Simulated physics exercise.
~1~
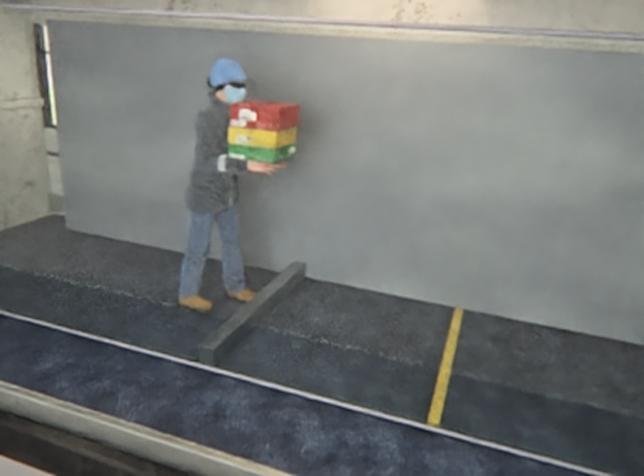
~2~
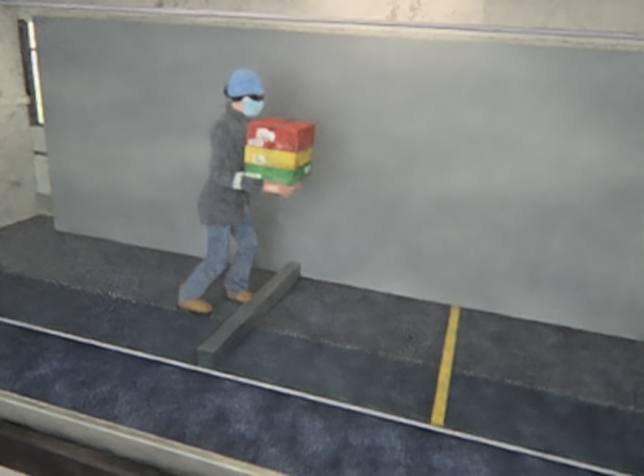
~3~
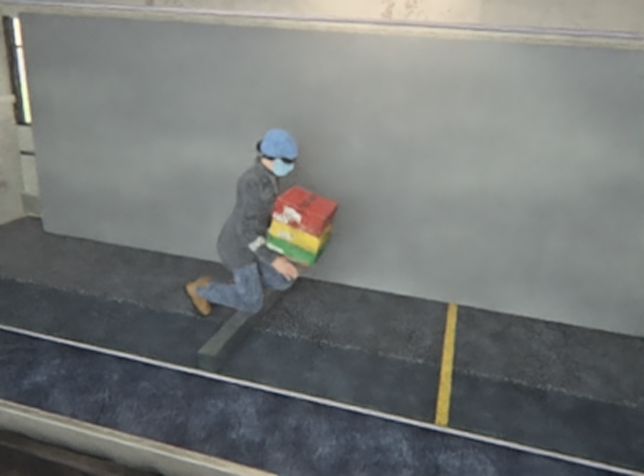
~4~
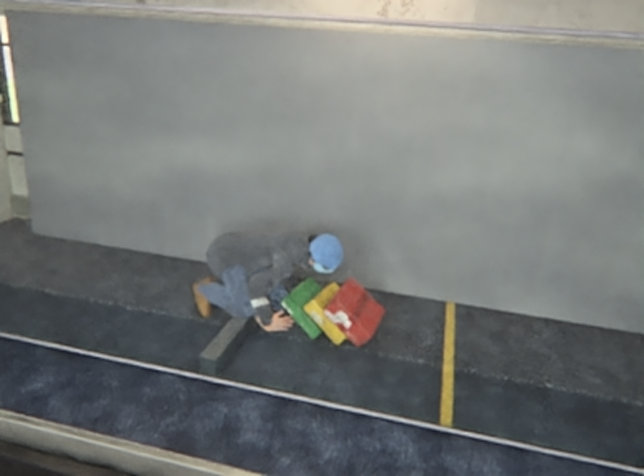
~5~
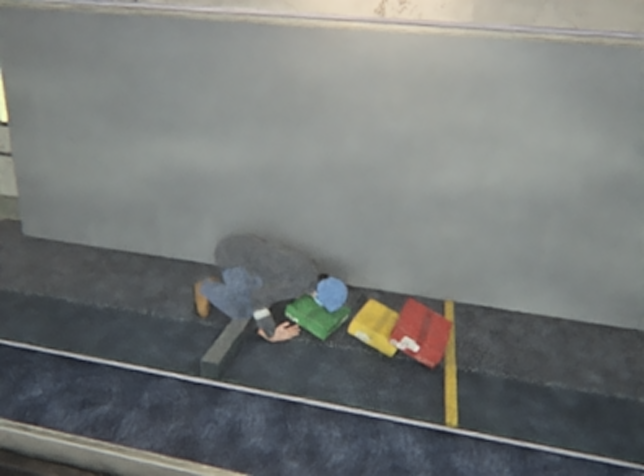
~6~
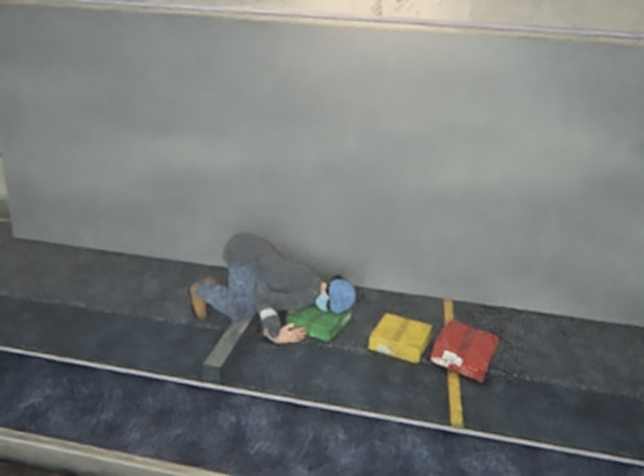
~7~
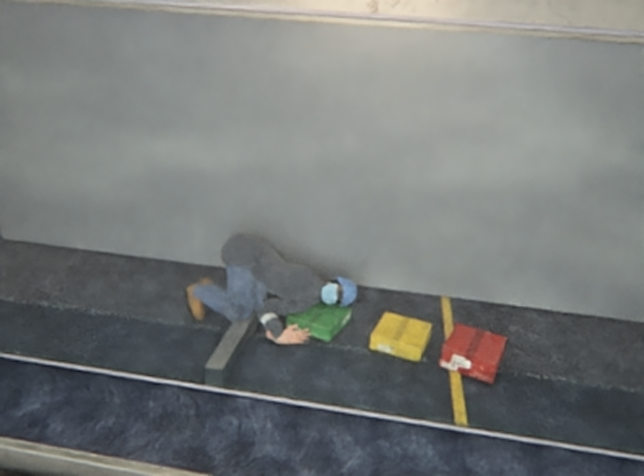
A masked person in a blue cap, carrying red, yellow and green boxes, sank forward over a floor rail and collapsed, spilling the stack to the right; the red box slid across the yellow line while the yellow and green ones stopped short.
